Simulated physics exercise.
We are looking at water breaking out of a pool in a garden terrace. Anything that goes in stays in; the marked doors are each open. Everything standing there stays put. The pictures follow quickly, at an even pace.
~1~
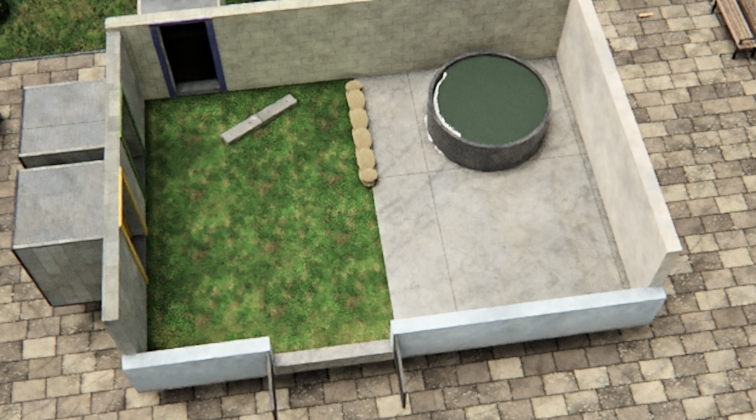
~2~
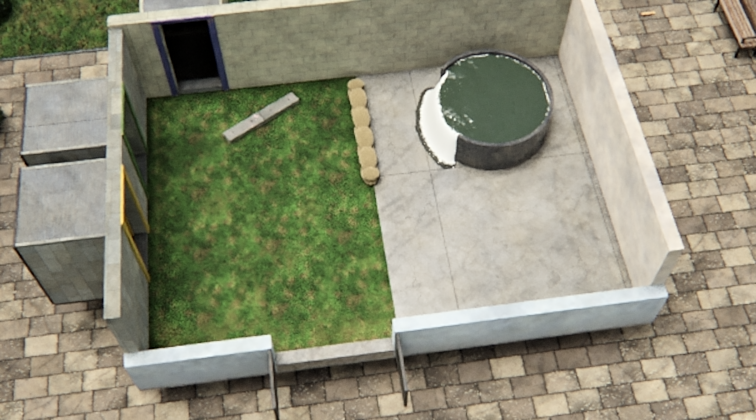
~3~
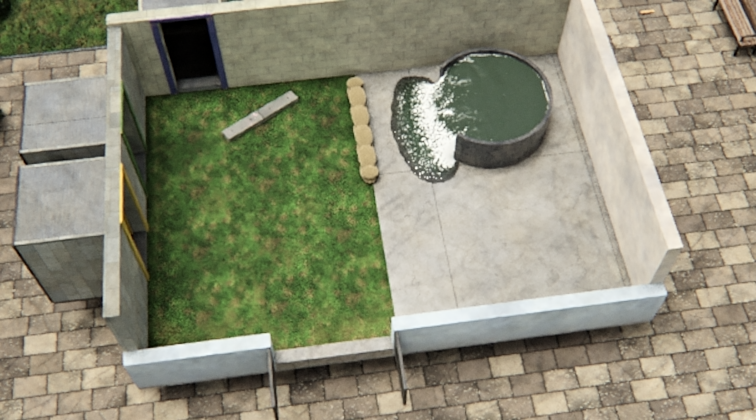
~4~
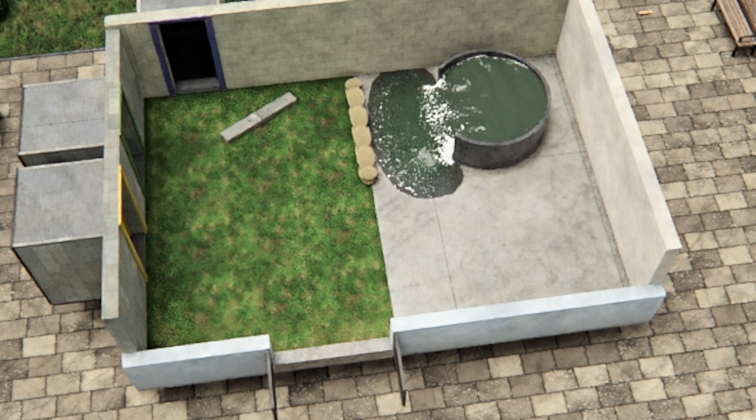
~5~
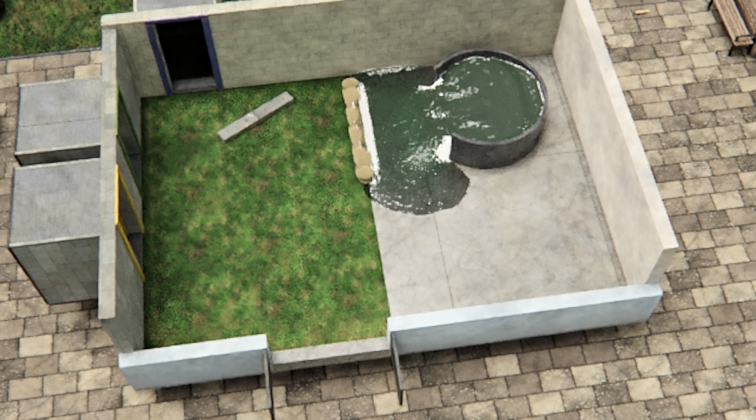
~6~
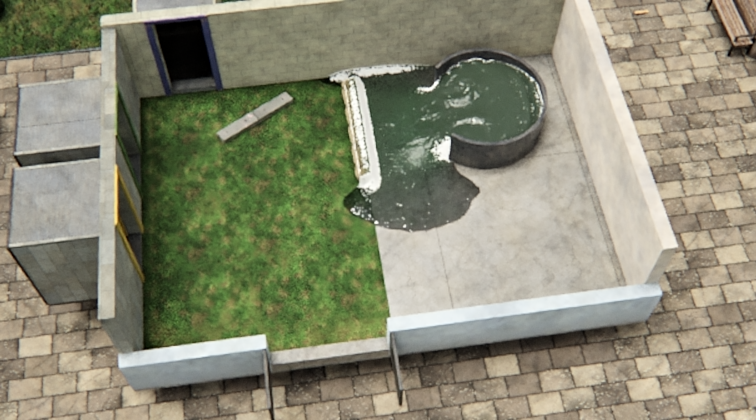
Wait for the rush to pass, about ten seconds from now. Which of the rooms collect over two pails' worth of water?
The yellow door collects two pails or less; the blue door collects two pails or less; the green door collects two pails or less.
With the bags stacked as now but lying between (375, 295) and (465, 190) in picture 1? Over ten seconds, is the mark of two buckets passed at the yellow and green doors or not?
My call is that the yellow door goes beyond it and the green door goes beyond it.
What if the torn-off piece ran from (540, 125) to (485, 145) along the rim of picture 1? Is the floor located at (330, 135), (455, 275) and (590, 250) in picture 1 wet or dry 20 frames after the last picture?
Taking the three spots as listed, they end up spared, inundated and inundated.
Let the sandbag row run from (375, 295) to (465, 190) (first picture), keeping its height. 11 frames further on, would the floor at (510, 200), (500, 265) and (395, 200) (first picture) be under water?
Result - still bare, still bare, soaked.
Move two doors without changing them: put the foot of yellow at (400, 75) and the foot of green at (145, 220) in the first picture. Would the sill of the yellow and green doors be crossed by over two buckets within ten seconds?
For yellow it ends up above, and for green it remains below.
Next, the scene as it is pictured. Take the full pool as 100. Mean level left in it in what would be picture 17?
Estimate: Close to 38 %.
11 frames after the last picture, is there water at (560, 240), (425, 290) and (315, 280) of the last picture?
Taking them as listed, they are spared, waterlogged and waterlogged.
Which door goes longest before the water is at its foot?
I pick the yellow one.
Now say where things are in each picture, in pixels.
The round pool at (489, 100) is whole and still, in the first picture.
The front is at (453, 165), out from the gap at (433, 121), in the second picture.
Water pours out at (432, 120) and has run to (433, 178), in the third picture.
The front is at (391, 72), out from the gap at (431, 122), in the fourth picture.
The front is at (350, 76), out from the gap at (428, 122), in the fifth picture.
Water pours out at (427, 122) and has run to (377, 221), in the sixth picture.
A moment on, water covers 25 % of the floor; the yellow door not reached, the blue door not reached, the green door not reached.
Next, water covers 35 % of the floor; the yellow door not reached, the blue door not reached, the green door not reached.
Then, water covers 65 % of the floor; the yellow door not reached, the blue door wet at the sill, nothing in, the green door not reached.
Later, water covers 90 % of the floor; the yellow door not reached, the blue door wet at the sill, nothing in, the green door wet at the sill, nothing in.
In the end, water covers 95 % of the floor; the yellow door wet at the sill, nothing in, the blue door wet at the sill, nothing in, the green door wet at the sill, nothing in.
